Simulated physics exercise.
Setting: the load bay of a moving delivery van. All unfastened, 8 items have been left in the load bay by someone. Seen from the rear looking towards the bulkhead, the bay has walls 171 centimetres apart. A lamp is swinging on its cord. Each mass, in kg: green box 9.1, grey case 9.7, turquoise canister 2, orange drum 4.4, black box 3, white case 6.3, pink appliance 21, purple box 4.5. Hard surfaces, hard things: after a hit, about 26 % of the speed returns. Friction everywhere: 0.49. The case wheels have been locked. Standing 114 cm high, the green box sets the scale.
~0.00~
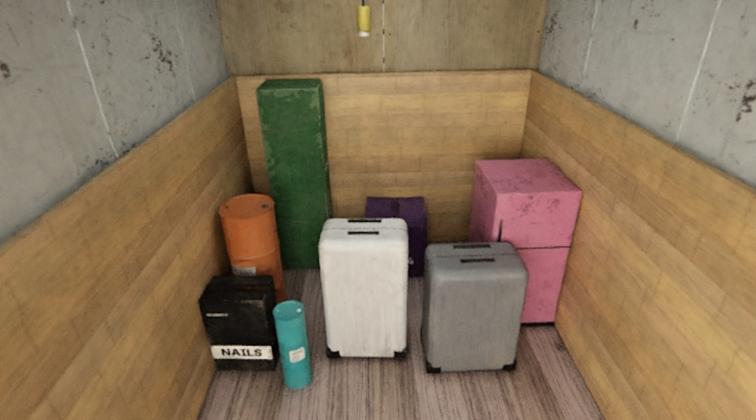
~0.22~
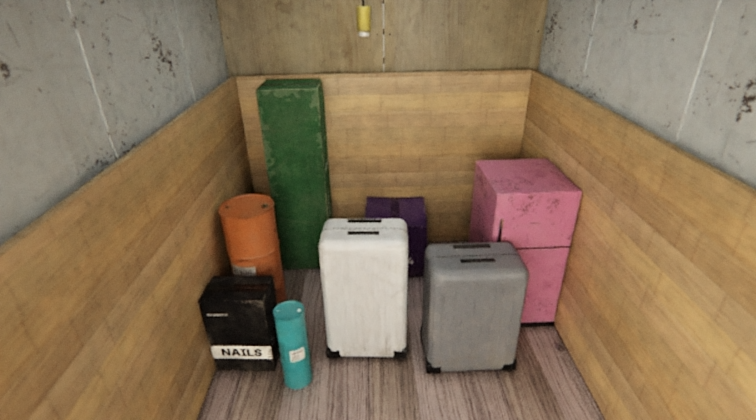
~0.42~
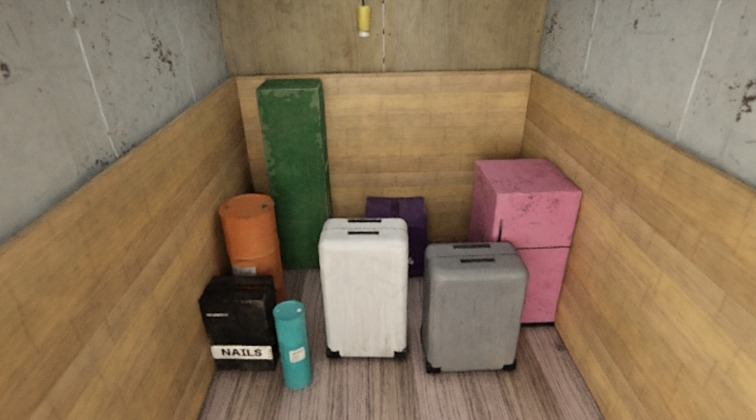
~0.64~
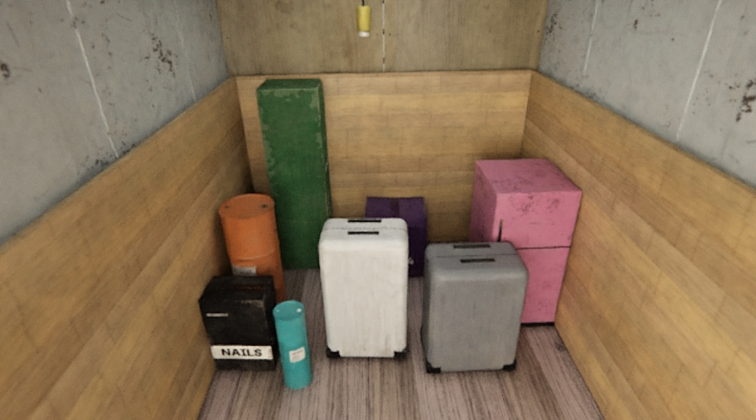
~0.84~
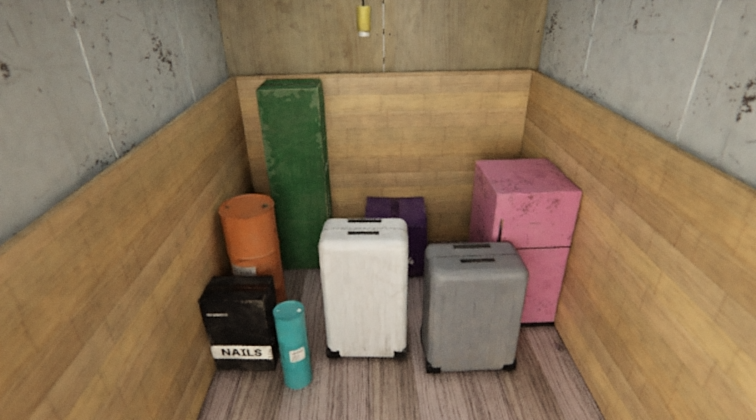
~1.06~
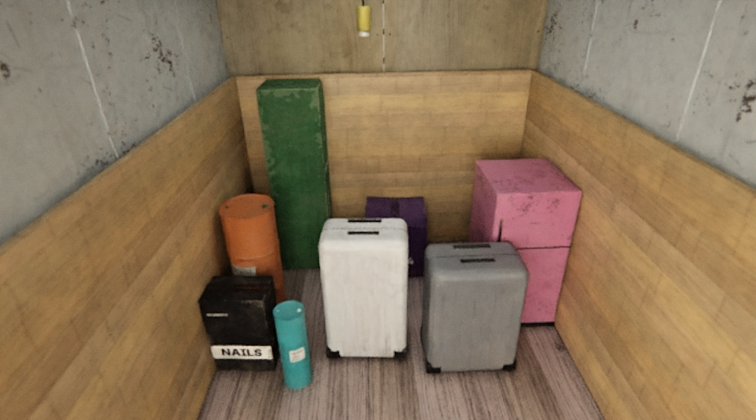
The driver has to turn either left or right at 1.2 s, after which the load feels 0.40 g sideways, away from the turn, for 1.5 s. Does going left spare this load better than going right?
No - swinging right is going to cost fewer items.
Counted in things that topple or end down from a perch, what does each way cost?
Heading left gives 3 while heading right gives 1.
Turning left. At 2.06 s, force 0.40 g right; green box leaning 25° near (343, 176); turquoise canister on its side; orange drum leaning 12°.
After 2.36 s, force 0.40 g right; green box leaning 72° near (388, 179); turquoise canister on its side; orange drum leaning 36°.
After 2.76 s, smooth; green box on its side near (426, 177); orange drum on its side; turquoise canister on its side.
At rest (4.3 s), tipped over in the load bay, green box, turquoise canister and orange drum; not toppled but over 15 cm from the start, purple box; the other 4 in place, give or take 15 cm. Seen from the same camera at the end, green box near (414, 181), grey case near (472, 308).
Turning right instead, turquoise canister tipped over or down from a perch, 1 of 8 in all.
